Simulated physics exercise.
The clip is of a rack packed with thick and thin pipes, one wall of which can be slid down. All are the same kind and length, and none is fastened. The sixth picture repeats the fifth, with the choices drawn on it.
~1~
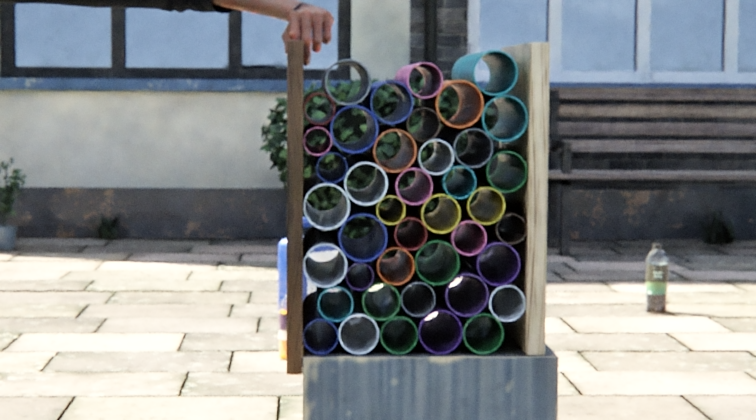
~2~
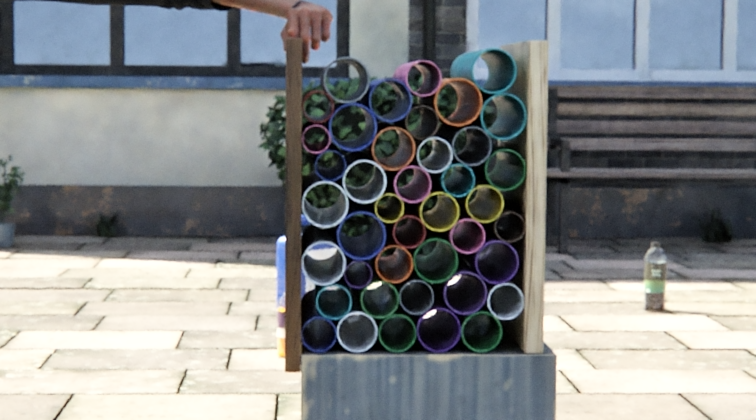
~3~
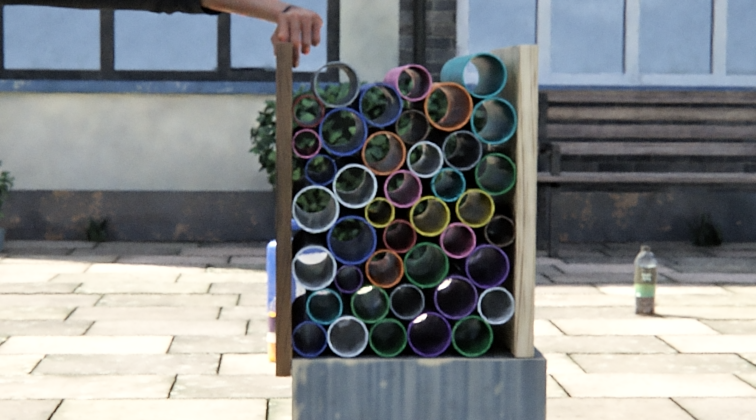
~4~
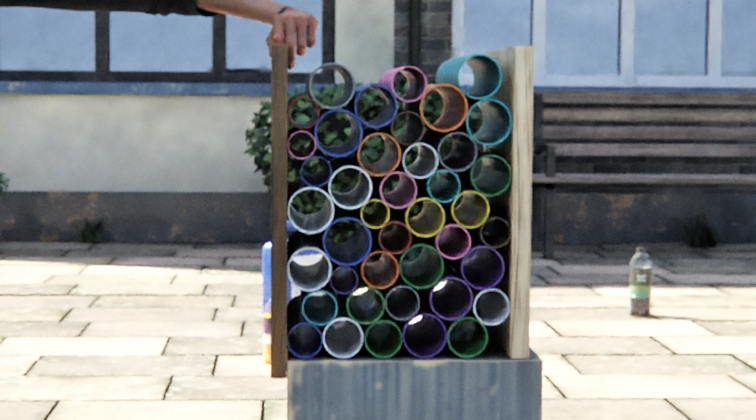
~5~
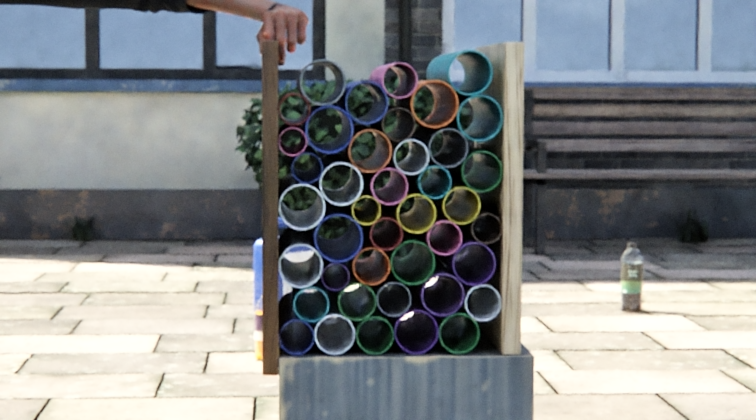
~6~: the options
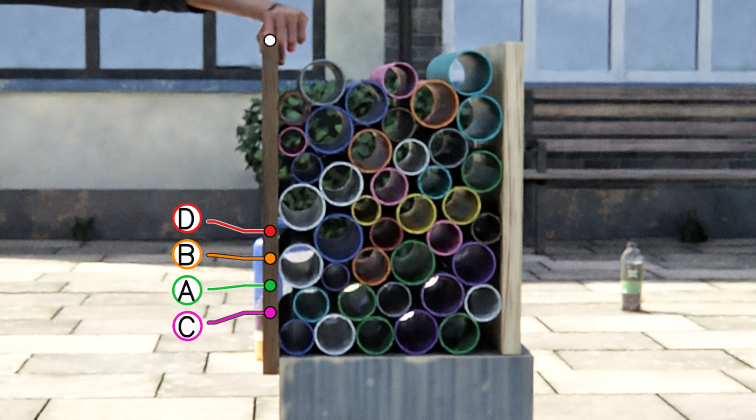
At first, a hand rests on top of the dark left side board of a rack packed with colourful thick and thin pipes, on a grey base in a paved yard. The whole view then drifts slightly, shifting everything a little to the left, while the hand, board and pipes stay in place.
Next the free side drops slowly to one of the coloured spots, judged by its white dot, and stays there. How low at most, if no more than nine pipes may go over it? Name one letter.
The last mark within the limit is D.
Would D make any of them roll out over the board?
Yes, at D.
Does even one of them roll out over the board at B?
Yes.
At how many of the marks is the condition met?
One of them.
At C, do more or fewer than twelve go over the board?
More than twelve.
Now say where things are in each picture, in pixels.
The first picture shows a turquoise pipe (495, 73); side board (296, 198).
The second picture shows side board (294, 195); a blue pipe (319, 334).
The third picture shows a turquoise pipe (324, 306); a white pipe (496, 306).
The fourth picture shows a red pipe (395, 238); a yellow pipe (425, 217).
The fifth picture shows an orange pipe (370, 151); a pink pipe (292, 142).
On the marked copy, A at (270, 286); B at (270, 259); C at (270, 313); D at (270, 231); the white dot at (270, 40).
With D. Early on, top of the board (278, 121).
Further on, top of the board (278, 209).
At the end, top of the board (278, 231), seven out over the board.
As for the rest, A more than nine out over the board; B more than nine out over the board; C more than nine out over the board.
